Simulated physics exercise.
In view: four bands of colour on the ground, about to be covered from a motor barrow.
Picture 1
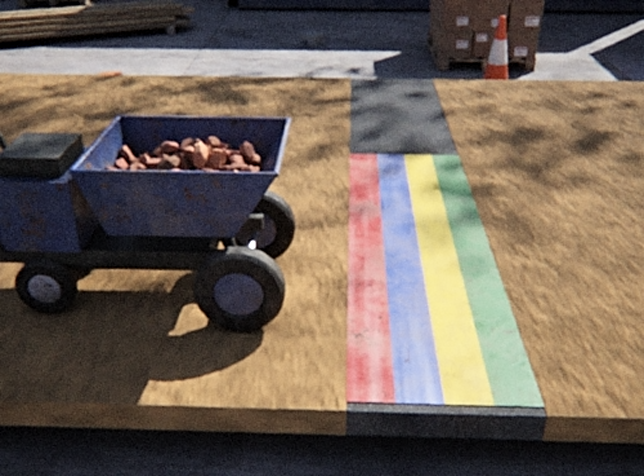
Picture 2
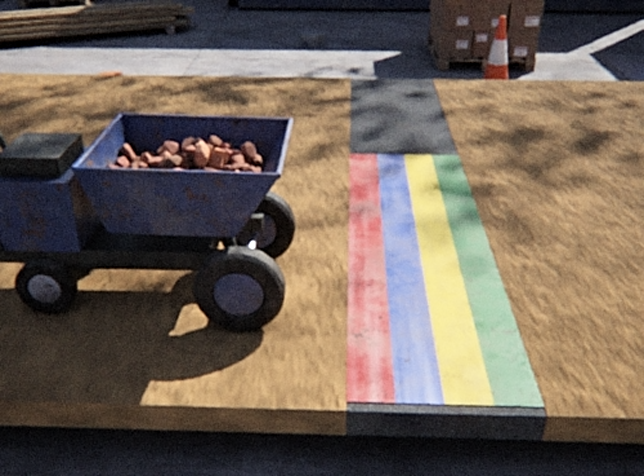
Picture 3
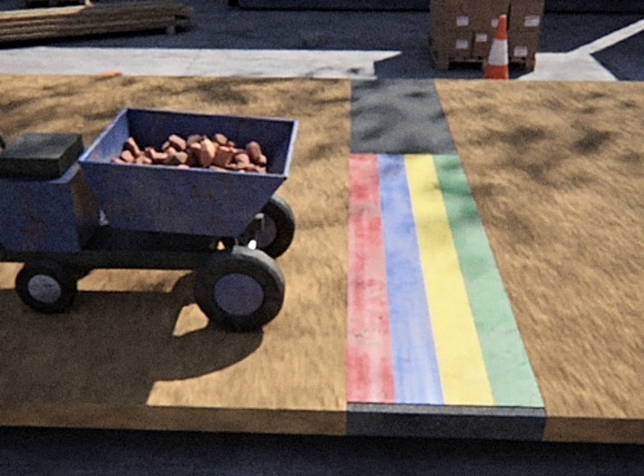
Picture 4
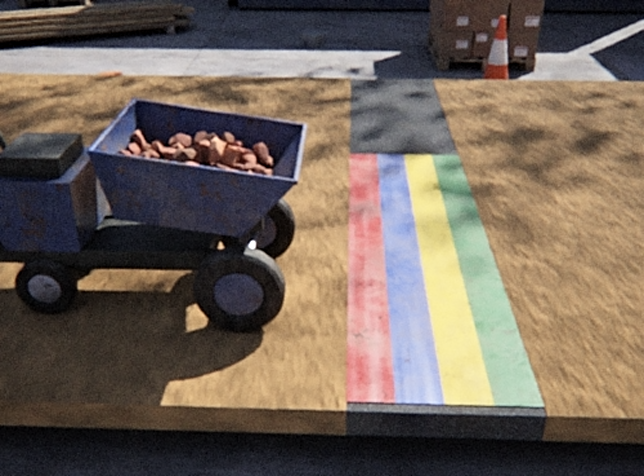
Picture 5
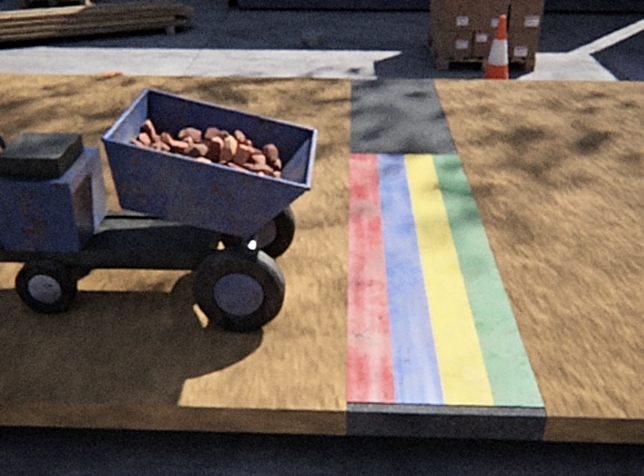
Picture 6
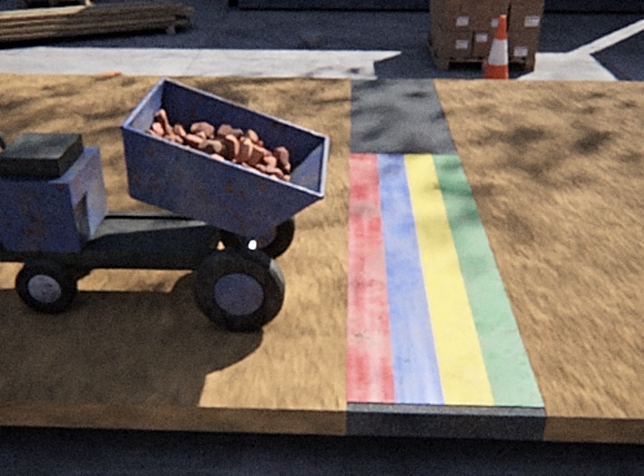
A blue skip full of reddish rubble on a small motor barrow sat level at first, then its left end rose steadily, tilting it toward the red, blue, yellow and green strips on the right.
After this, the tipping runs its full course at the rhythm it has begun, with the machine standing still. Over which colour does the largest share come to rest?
The blue one gets the largest share.
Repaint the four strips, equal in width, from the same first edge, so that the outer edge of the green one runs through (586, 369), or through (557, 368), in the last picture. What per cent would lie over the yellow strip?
Roughly 10 per cent, and 20 per cent.
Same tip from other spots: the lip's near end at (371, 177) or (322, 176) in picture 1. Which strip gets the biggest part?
First that green strip, then yellow.
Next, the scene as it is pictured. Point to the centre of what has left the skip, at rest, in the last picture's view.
Around (415, 286).
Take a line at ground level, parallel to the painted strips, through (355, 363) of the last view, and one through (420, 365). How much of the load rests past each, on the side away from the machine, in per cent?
Near 80 % and 50 %.
Shortly afterwards, skip tipped steeply; the whole lot in the skip.
Next, skip tipped right over; the bulk in the skip; only a few over the red strip; a little over the blue strip; only a few over the yellow strip.
Some moments later, skip tipped right over; near a quarter in the skip; a little over the red strip; near a third over the blue strip; near a quarter over the yellow strip; a little over the green strip; only a few off the paint.
In the end, skip tipped right over; near a quarter in the skip; a little over the red strip; near a third over the blue strip; near a quarter over the yellow strip; a little over the green strip; only a few off the paint.
